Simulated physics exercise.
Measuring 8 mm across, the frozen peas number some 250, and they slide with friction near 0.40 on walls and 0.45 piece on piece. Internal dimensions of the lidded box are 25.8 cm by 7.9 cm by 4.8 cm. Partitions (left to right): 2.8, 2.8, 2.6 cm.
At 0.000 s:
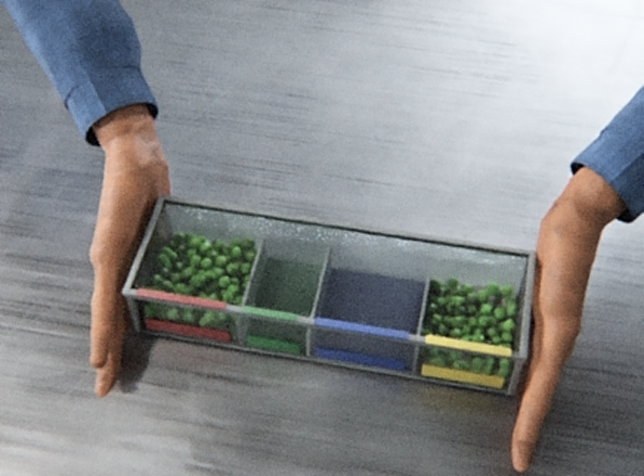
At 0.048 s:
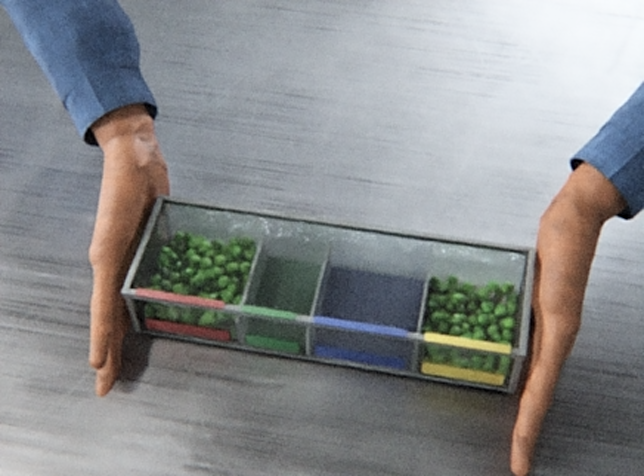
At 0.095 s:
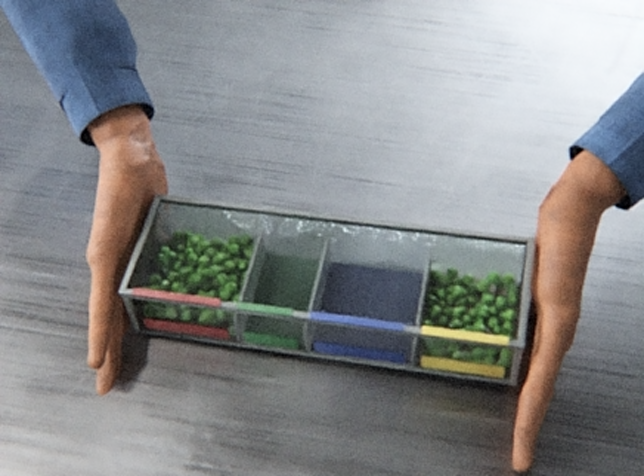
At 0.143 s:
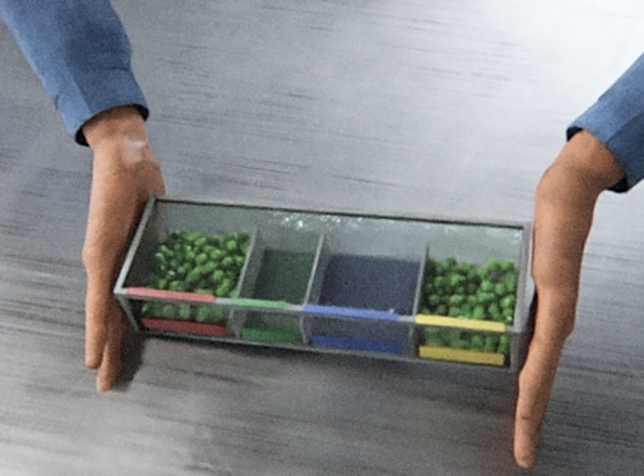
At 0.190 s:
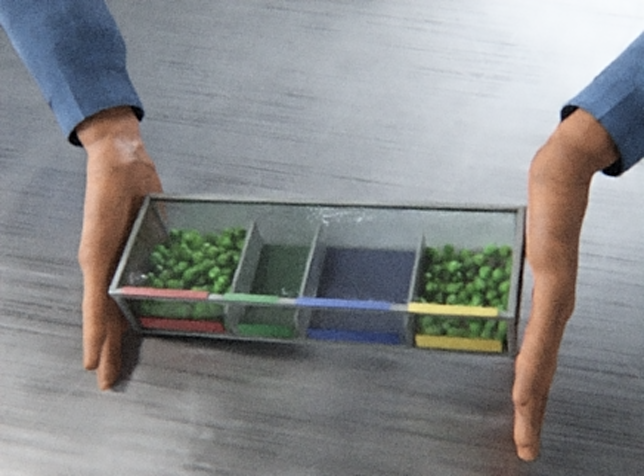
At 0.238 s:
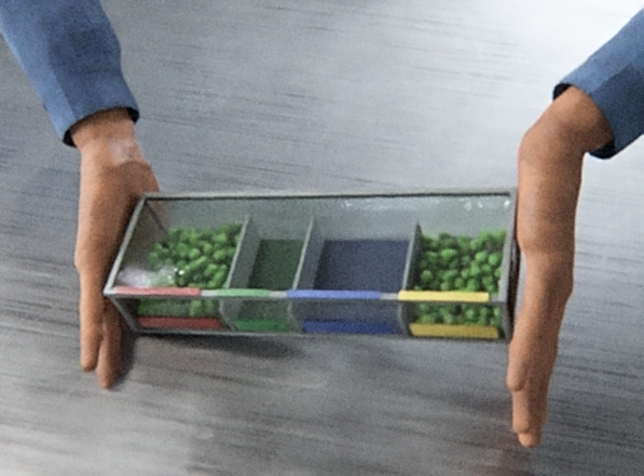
Two hands held a clear box with green peas in its red and yellow end sections, then the right hand slowly raised its end a little, tilting the box slightly down toward the left.
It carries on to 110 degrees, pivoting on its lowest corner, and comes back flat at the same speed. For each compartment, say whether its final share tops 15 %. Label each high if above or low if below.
Red: High; blue: Low; green: Low; yellow: Low.
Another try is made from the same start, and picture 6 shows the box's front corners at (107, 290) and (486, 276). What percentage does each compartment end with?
The compartments end with red 95 per cent, blue 0 per cent, green 0 per cent and yellow 0 per cent.
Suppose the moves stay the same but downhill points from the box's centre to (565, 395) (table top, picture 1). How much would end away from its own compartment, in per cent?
Something like 65 per cent of the pieces.
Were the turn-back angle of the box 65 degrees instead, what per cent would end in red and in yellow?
Shares: Red 65 and yellow 30, per cent.
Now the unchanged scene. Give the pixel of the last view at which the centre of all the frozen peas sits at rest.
Est. centre at rest: (189, 281) px.
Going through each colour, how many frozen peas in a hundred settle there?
Per cent by compartment - red 100, blue 0, green 0, yellow 0.
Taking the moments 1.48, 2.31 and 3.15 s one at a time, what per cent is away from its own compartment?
I'd put the three at close to 25, 35 and 35.
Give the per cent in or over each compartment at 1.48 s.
Per cent by colour: Red 70; blue 15; green 5; yellow 10.
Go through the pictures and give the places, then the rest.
The first picture shows box tilt 0 degrees, front corners at (130, 291) and (520, 354); red 65 %, yellow 35 %.
The second picture shows box tilt 1 degrees, front corners at (129, 291) and (519, 351).
The third picture shows box tilt 3 degrees, front corners at (126, 291) and (518, 343).
The fourth picture shows box tilt 7 degrees, front corners at (122, 290) and (514, 329), lowest corner left front.
The fifth picture shows box tilt 10 degrees, front corners at (117, 290) and (508, 313), lowest corner left front.
The sixth picture shows box tilt 14 degrees, front corners at (112, 291) and (500, 298), lowest corner left front; red 65 %, yellow 35 %. The box's pace is about 80 degrees a second.
Then, at 1.48 s, tilt 110 degrees; red 70 %, blue 15 %, green 5 %, yellow 10 %.
Then, at 2.31 s, tilt 50 degrees; red 100 %.
Then, at 3.15 s, tilt 0 degrees; red 100 %.
By 3.8 s all is still; red 100 %, blue 0 %, green 0 %, yellow 0 %.
